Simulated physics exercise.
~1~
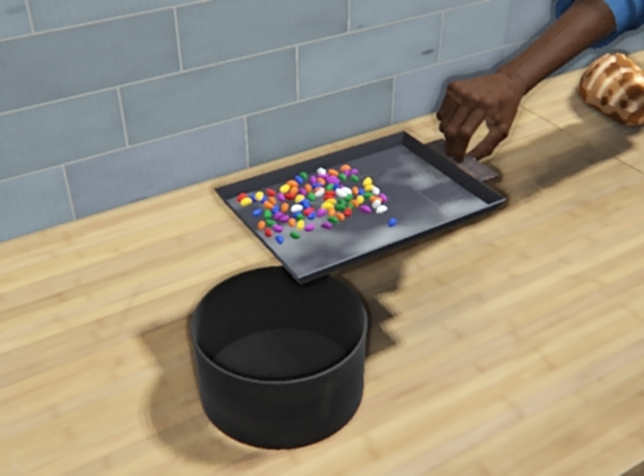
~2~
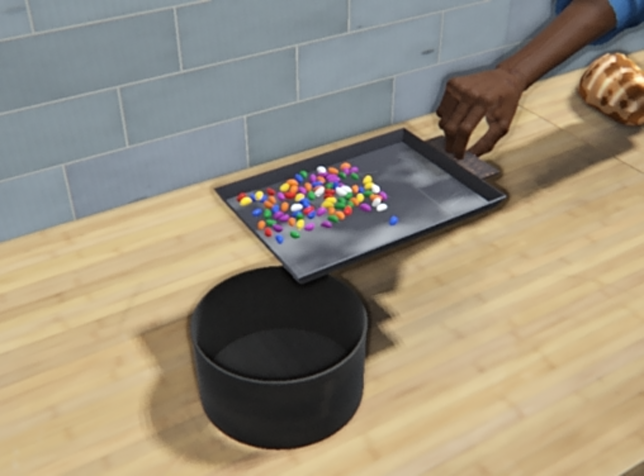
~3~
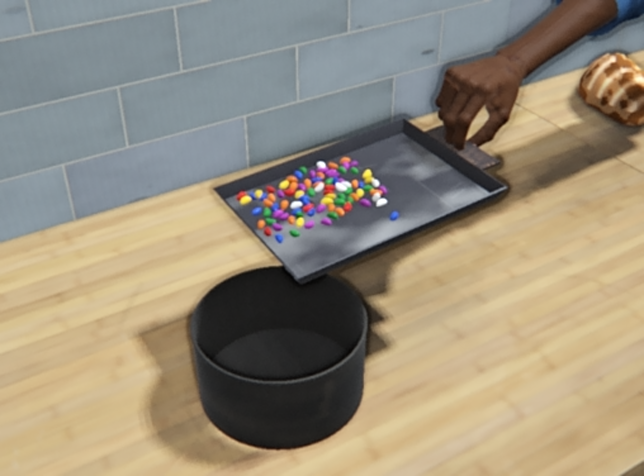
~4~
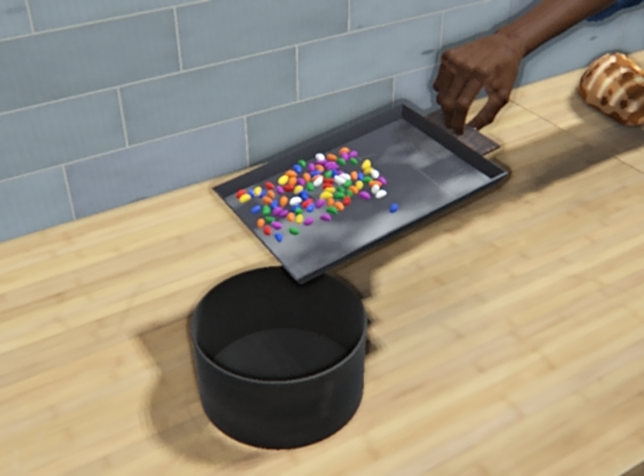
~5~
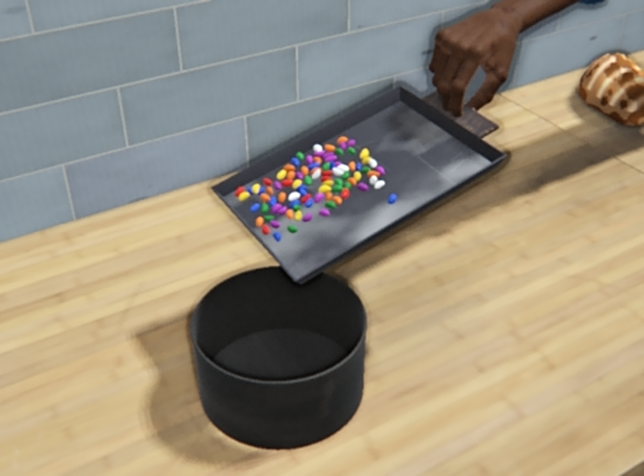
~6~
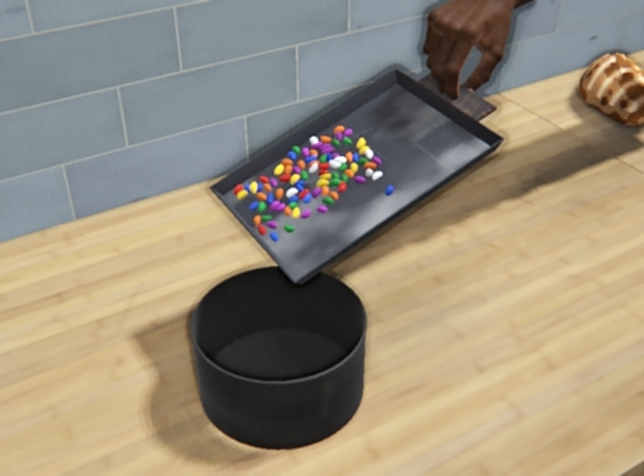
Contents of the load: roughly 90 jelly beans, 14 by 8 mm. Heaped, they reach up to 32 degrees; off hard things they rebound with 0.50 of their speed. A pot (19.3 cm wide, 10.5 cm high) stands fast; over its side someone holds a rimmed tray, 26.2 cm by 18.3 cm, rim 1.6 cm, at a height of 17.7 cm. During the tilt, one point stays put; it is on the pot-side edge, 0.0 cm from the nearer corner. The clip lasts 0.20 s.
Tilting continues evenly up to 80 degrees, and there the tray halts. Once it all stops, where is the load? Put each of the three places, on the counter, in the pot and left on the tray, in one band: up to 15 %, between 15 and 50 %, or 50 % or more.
Counter: Between 15 and 50 %; pot: 50 % or more; left on the tray: Up to 15 %.
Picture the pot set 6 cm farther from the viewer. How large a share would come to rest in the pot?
In that setup it would come to near 80 per cent.
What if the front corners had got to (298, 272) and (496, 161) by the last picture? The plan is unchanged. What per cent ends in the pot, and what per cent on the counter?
That works out as pot 40 and counter 60.
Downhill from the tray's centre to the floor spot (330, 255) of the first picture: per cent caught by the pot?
I'd estimate about 60 %.
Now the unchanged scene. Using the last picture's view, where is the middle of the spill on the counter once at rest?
The spill is centred close to (147, 349).
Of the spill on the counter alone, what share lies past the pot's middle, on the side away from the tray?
90 per cent.
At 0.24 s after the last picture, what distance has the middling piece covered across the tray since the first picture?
I'd say close to 5 centimetres.
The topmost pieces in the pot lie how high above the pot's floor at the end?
About 1.5 centimetres.
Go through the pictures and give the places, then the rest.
Tray tilt 0 degrees, front corners at (301, 271) and (496, 198); middle of the pieces at (312, 198); pot at (279, 319), in the first picture.
Tray tilt 1 degrees, front corners at (301, 271) and (497, 195); middle of the pieces at (311, 197), in the second picture.
Tray tilt 4 degrees, front corners at (300, 271) and (497, 186), lowest corner left front; middle of the pieces at (311, 193), in the third picture.
Tray tilt 8 degrees, front corners at (299, 272) and (497, 172), lowest corner left front; middle of the pieces at (310, 188), in the fourth picture.
Tray tilt 14 degrees, front corners at (298, 273) and (496, 155), lowest corner left front; middle of the pieces at (308, 182), in the fifth picture.
Tray tilt 19 degrees, front corners at (297, 274) and (494, 139), lowest corner left front; middle of the pieces at (304, 176); pot at (279, 319), in the sixth picture.
Then, 0.24 s after the last picture, tilt 50 degrees; the tray holds 100 %, the pot 0 %.
Then, 0.39 s after the last picture, tilt 70 degrees; the tray holds 75 %, the pot 0 %.
Then, 0.67 s after the last picture, tilt 80 degrees; the tray holds 0 %, the pot 55 %.
In the end, counter 35 %, pot 65 %, tray 0 %.
